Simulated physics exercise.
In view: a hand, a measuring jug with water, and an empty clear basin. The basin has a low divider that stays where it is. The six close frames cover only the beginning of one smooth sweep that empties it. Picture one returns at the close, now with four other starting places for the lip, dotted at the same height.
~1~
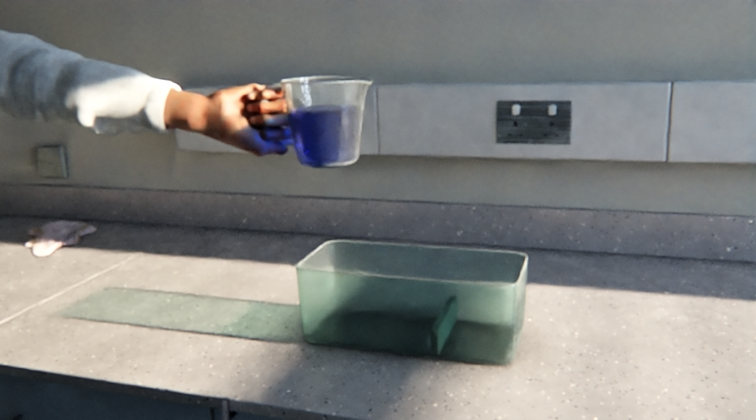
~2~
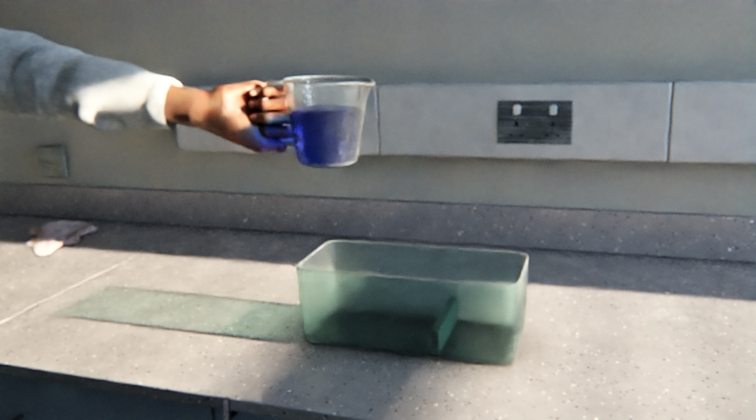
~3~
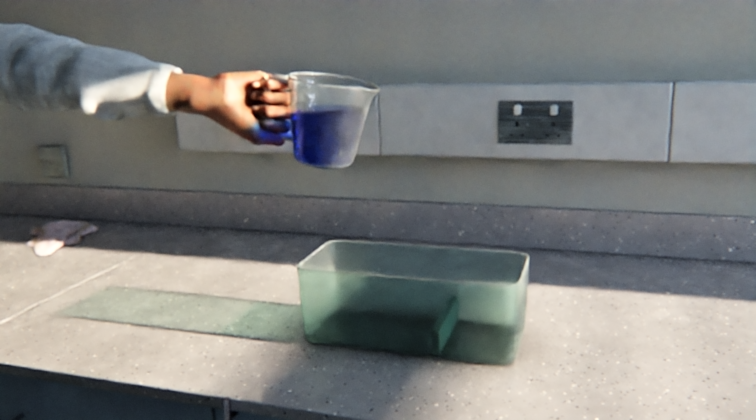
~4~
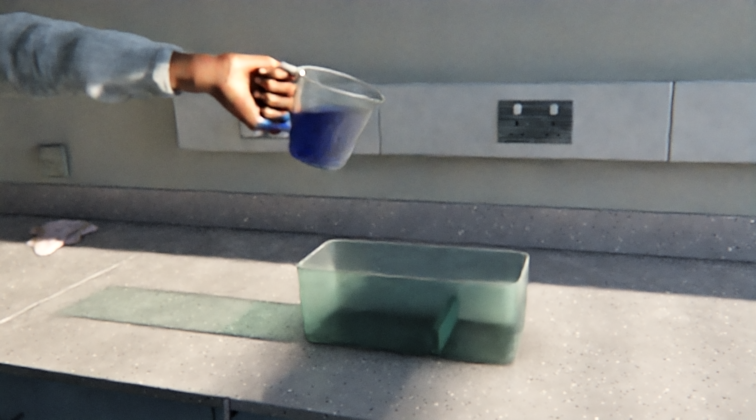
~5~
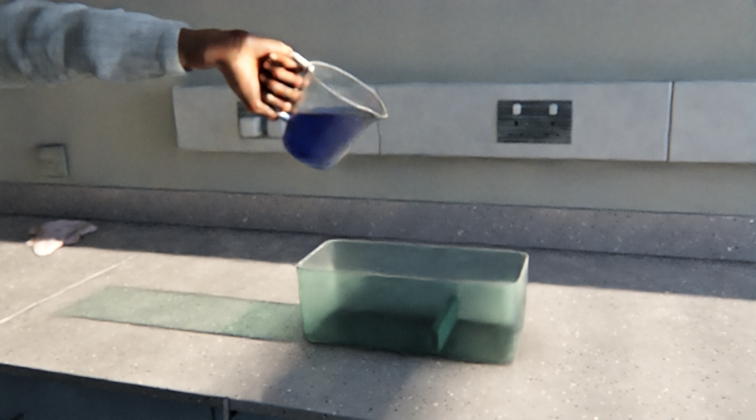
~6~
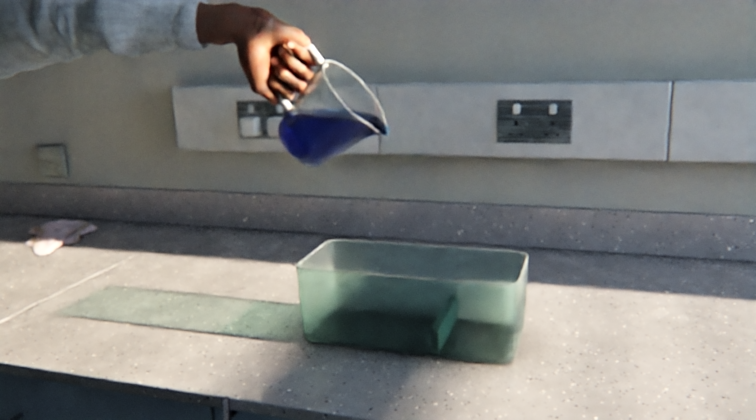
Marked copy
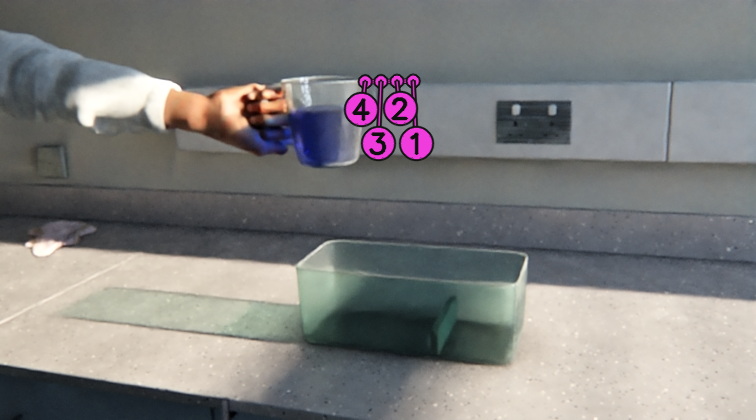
The footage shows a hand holding a clear measuring jug of blue liquid above an empty, green-tinted clear basin on a counter, then steadily tilting the jug to the right until the liquid reaches its lip.
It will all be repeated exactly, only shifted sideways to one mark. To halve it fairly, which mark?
Dot 2.
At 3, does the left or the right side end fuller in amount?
The left one.
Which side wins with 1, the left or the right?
The right side.
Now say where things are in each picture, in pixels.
Upright, lip at (370, 81); basin from (305, 339) to (515, 363); top of the wall at (445, 311); nothing has left yet.
Tipped about 2°, lip at (372, 83); nothing has left yet.
Tipped about 9°, lip at (377, 90); nothing has left yet.
Tipped about 20°, lip at (382, 101); nothing has left yet.
Tipped about 34°, lip at (385, 116); nothing has left yet.
Tipped about 50°, lip at (384, 133); water is over the lip, down to (384, 133).
On the marked copy, 1 at (413, 81); 2 at (396, 81); 3 at (380, 81); 4 at (365, 81).
Choosing 1, about 27 % ends left of the wall and 67 % right of it; 7 % is lost outside.
Choosing 2, about 48 % ends left of the wall and 48 % right of it; 4 % is lost outside.
Choosing 3, about 79 % ends left of the wall and 14 % right of it; 6 % is lost outside.
Choosing 4, about 84 % ends left of the wall and 5 % right of it; 11 % is lost outside.
